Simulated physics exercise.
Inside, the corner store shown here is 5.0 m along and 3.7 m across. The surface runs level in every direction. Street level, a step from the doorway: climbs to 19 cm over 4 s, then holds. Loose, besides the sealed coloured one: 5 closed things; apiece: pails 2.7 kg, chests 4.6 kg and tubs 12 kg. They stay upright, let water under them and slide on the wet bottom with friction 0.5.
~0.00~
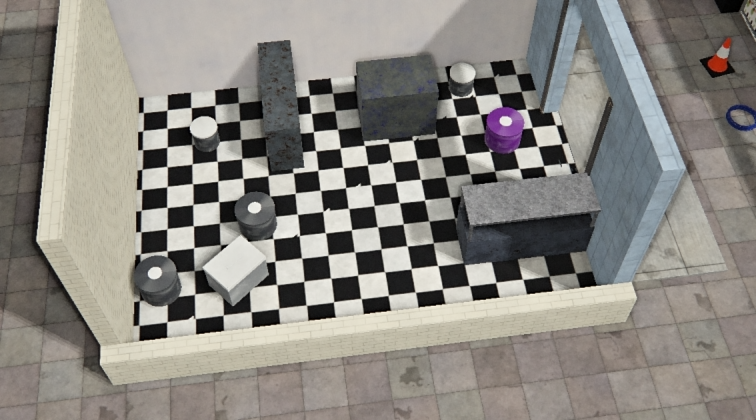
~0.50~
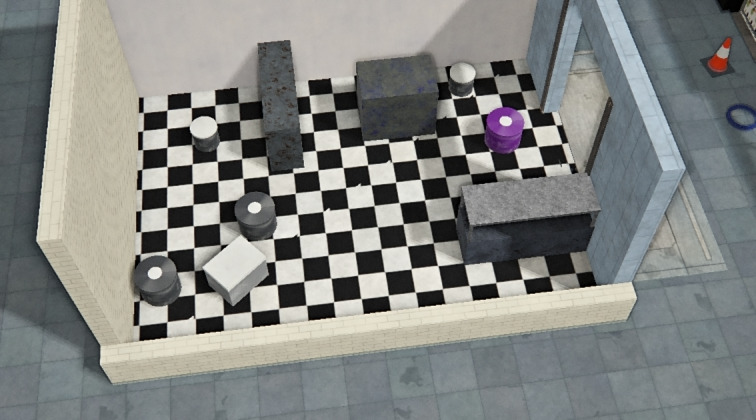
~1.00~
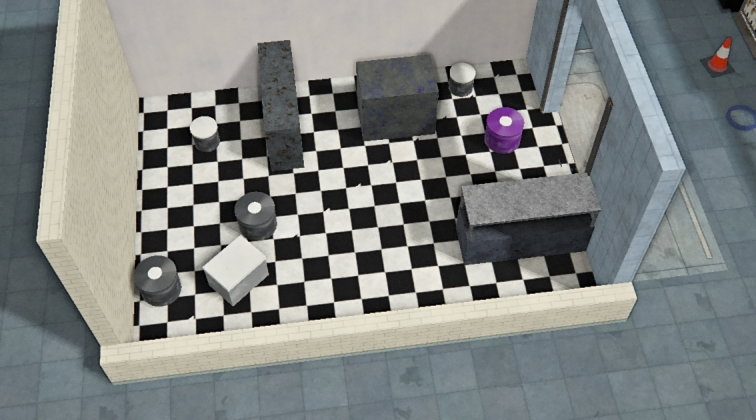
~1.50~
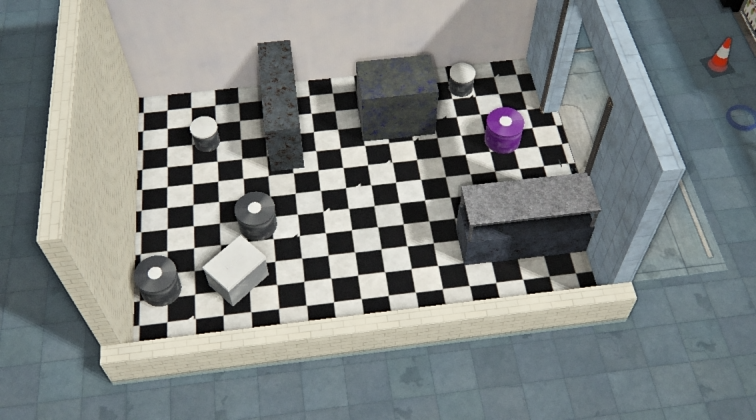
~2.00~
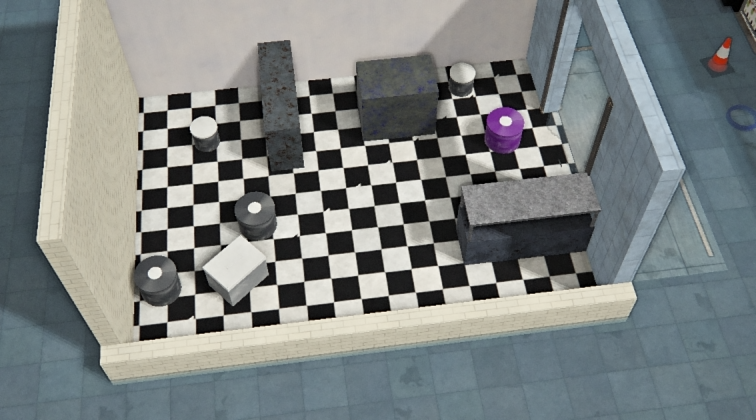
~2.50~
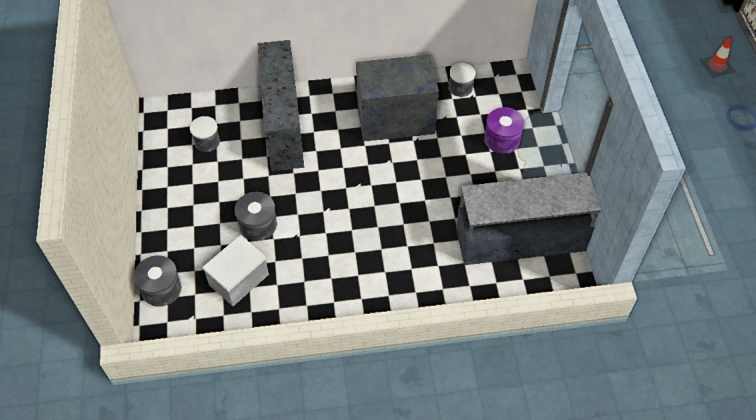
A checkered-floor corner store with tubs and blocks standing still as water covers the street outside and reaches just inside the doorway.
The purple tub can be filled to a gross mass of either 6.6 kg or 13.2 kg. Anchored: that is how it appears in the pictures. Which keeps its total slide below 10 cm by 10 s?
Expect neither amount to be sufficient.
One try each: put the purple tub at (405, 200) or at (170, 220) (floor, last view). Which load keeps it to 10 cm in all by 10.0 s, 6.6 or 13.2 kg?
At the first spot nothing offered works, at the second nothing offered works.
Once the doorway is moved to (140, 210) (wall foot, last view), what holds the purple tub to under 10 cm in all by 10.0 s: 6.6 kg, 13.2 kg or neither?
In that case only the heavier option works.
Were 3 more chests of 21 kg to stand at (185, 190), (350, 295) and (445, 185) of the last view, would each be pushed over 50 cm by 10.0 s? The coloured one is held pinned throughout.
Answer by position: Inside the range; inside the range; outside the range.
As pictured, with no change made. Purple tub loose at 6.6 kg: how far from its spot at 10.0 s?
Close to 140 centimetres.
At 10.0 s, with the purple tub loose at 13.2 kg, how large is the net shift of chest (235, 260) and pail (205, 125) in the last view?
100 cm, 0 cm.
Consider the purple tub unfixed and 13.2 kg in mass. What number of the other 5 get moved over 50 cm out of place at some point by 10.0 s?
It works out to 3.
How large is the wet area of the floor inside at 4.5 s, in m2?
5.5 m2.
After 3.5 s the purple tub would be 17 cm from its start with 6.6 kg and 2 cm from its start with 13.2 kg; 5 cm of water round it then.
After 4.5 s the purple tub would be 70 cm from its start with 6.6 kg and 35 cm from its start with 13.2 kg; 5 cm of water round it then.
After 7.0 s the purple tub would be 138 cm from its start with 6.6 kg and 60 cm from its start with 13.2 kg; 6 cm of water round it then.
After 10.0 s the purple tub would be 146 cm from its start with 6.6 kg and 61 cm from its start with 13.2 kg; 10 cm of water round it then.
